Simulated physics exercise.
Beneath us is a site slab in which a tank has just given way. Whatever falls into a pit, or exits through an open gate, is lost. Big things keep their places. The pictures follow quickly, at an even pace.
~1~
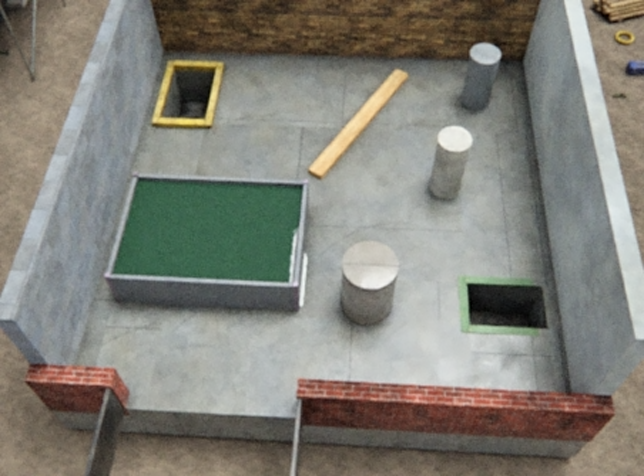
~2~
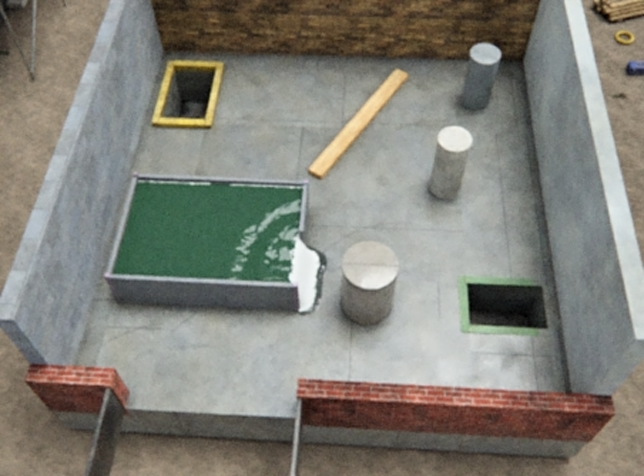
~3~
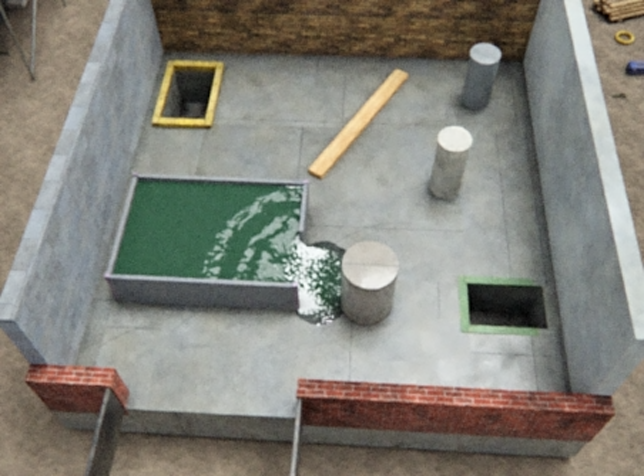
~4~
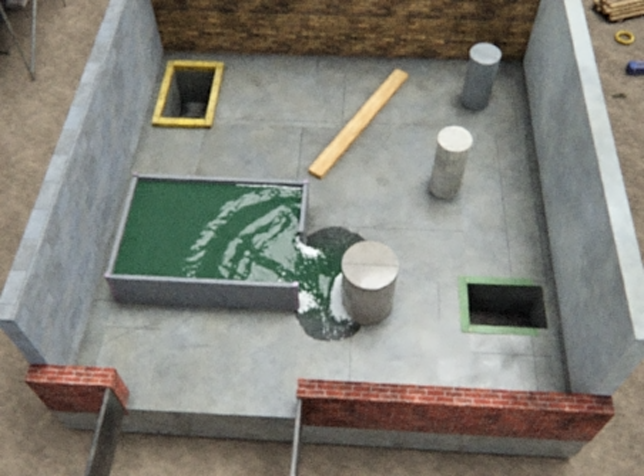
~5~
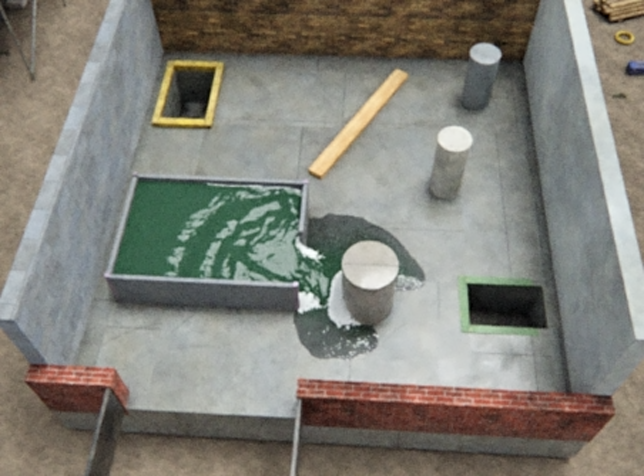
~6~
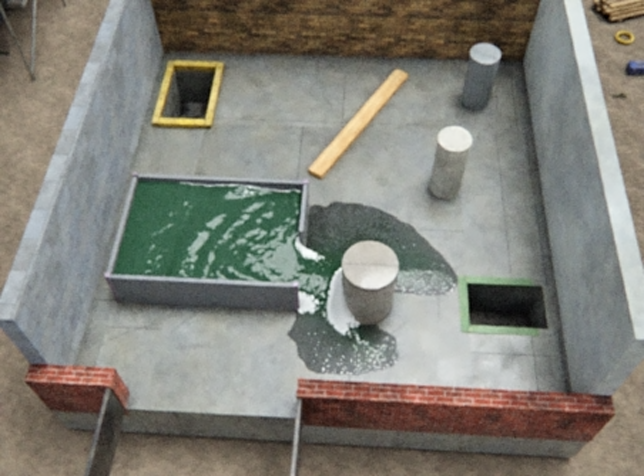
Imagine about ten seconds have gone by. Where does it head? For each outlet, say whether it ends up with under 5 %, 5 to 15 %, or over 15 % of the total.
By the end, the gate has received between 5 and 15 %, the green pit has received more than 15 %, the yellow pit has received under 5 %.
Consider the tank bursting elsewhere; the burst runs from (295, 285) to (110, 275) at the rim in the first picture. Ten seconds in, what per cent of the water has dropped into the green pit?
Green 4 %.
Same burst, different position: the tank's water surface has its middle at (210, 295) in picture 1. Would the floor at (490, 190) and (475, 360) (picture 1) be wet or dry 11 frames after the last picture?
In the order given, untouched and swamped.
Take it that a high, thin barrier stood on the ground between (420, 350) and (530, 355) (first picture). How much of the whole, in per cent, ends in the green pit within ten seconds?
Green: 15 %.
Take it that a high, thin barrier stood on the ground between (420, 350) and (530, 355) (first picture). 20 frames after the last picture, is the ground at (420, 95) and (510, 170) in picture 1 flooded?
Taking them in the order asked, the first is inundated and the second is inundated.
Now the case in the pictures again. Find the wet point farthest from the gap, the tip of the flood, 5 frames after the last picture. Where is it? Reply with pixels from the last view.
My guess is roughly (545, 243).
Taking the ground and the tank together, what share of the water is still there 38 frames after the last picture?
Roughly 82 per cent.
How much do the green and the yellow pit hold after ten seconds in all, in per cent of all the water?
First 22 %, then 0 %.
A moment on, water covers 20 % of the floor; the gate 0 %, the green pit 0 %, the yellow pit 0 %.
Next, water covers 35 % of the floor; the gate 1 %, the green pit 1 %, the yellow pit 0 %.
Then, water covers 50 % of the floor; the gate 3 %, the green pit 3 %, the yellow pit 0 %.
Later, water covers 60 % of the floor; the gate 6 %, the green pit 12 %, the yellow pit 0 %.
In the end, water covers 70 % of the floor; the gate 9 %, the green pit 21 %, the yellow pit 0 %.
